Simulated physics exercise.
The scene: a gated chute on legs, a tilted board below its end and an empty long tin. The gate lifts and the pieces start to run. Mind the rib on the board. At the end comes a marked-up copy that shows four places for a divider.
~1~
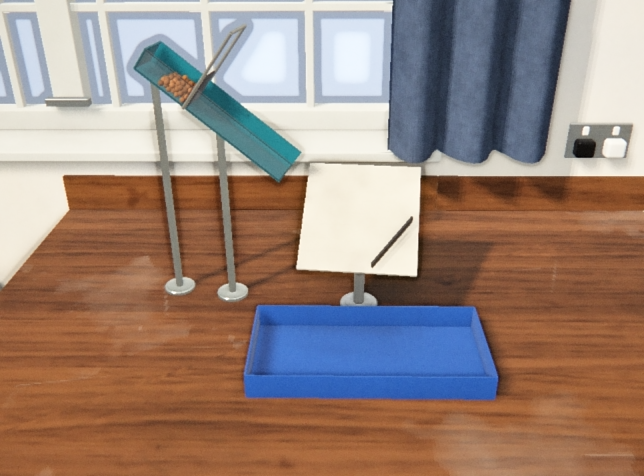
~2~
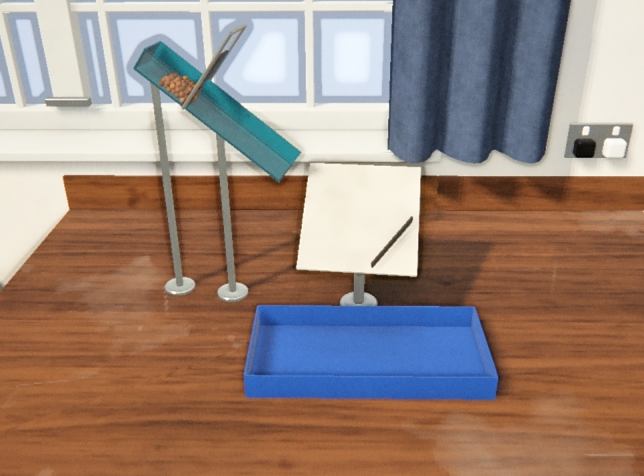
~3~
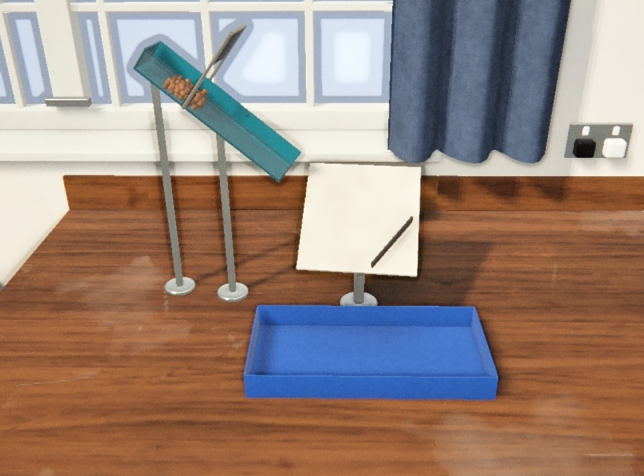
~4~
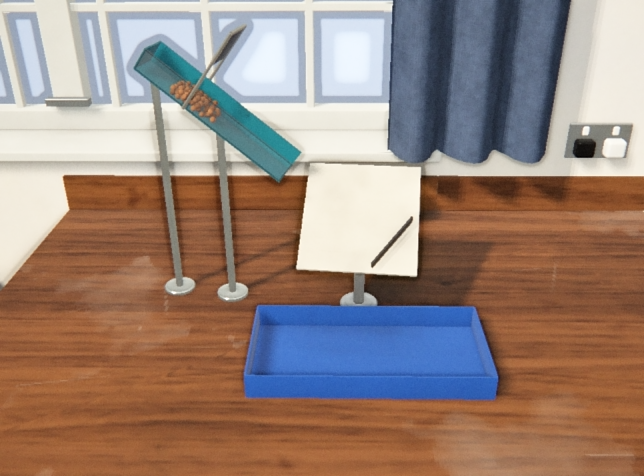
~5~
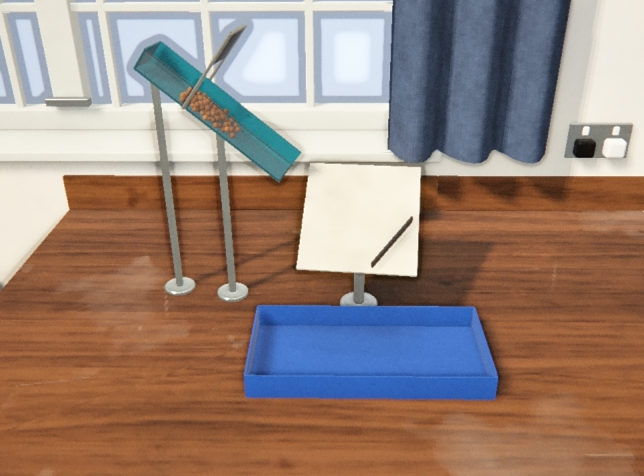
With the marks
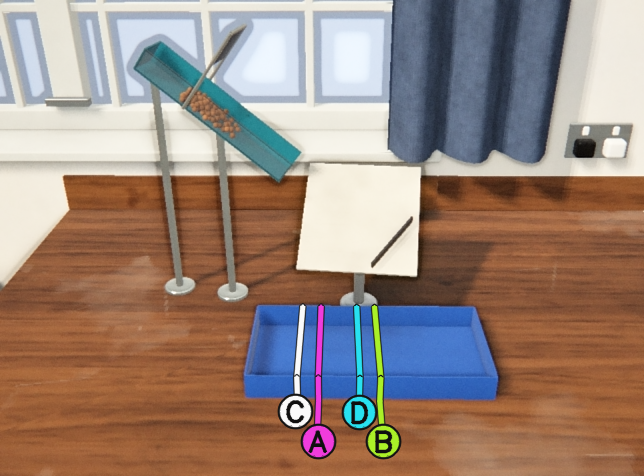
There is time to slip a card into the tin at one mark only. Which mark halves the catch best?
D.
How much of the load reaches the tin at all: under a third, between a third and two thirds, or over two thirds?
It is over two thirds.
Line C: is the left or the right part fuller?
Right.
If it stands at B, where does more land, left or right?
Left.
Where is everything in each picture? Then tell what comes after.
The first frame shows load behind the gate near (181, 84), cereal balls; lip of the chute near (284, 175), sloping fairly steeply.
The second frame shows middle of the board near (361, 216), tilted fairly steeply; middle of its low edge near (356, 272); of its high edge near (365, 165).
The third frame shows front corners of the tin near (245, 376) and (497, 378), empty; front of the load near (201, 106).
The fourth frame shows middle of the load near (196, 96); its front near (213, 120), close to a quarter of the way to the lip; rib from (412, 216) to (371, 263).
The fifth frame shows middle of the load near (209, 107); its front near (232, 136), close to half of the way to the lip.
On the marked copy, line A crosses the front rim at (318, 376); line B crosses the front rim at (380, 377); line C crosses the front rim at (296, 376); line D crosses the front rim at (359, 377).
If A is chosen, of what is caught, only a few on the left of the divider, all but a few on the right.
If B is chosen, of what is caught, the bulk on the left of the divider, a small share on the right.
If C is chosen, of what is caught, none at all on the left of the divider, the whole lot on the right.
If D is chosen, of what is caught, close to two thirds on the left of the divider, close to a third on the right.
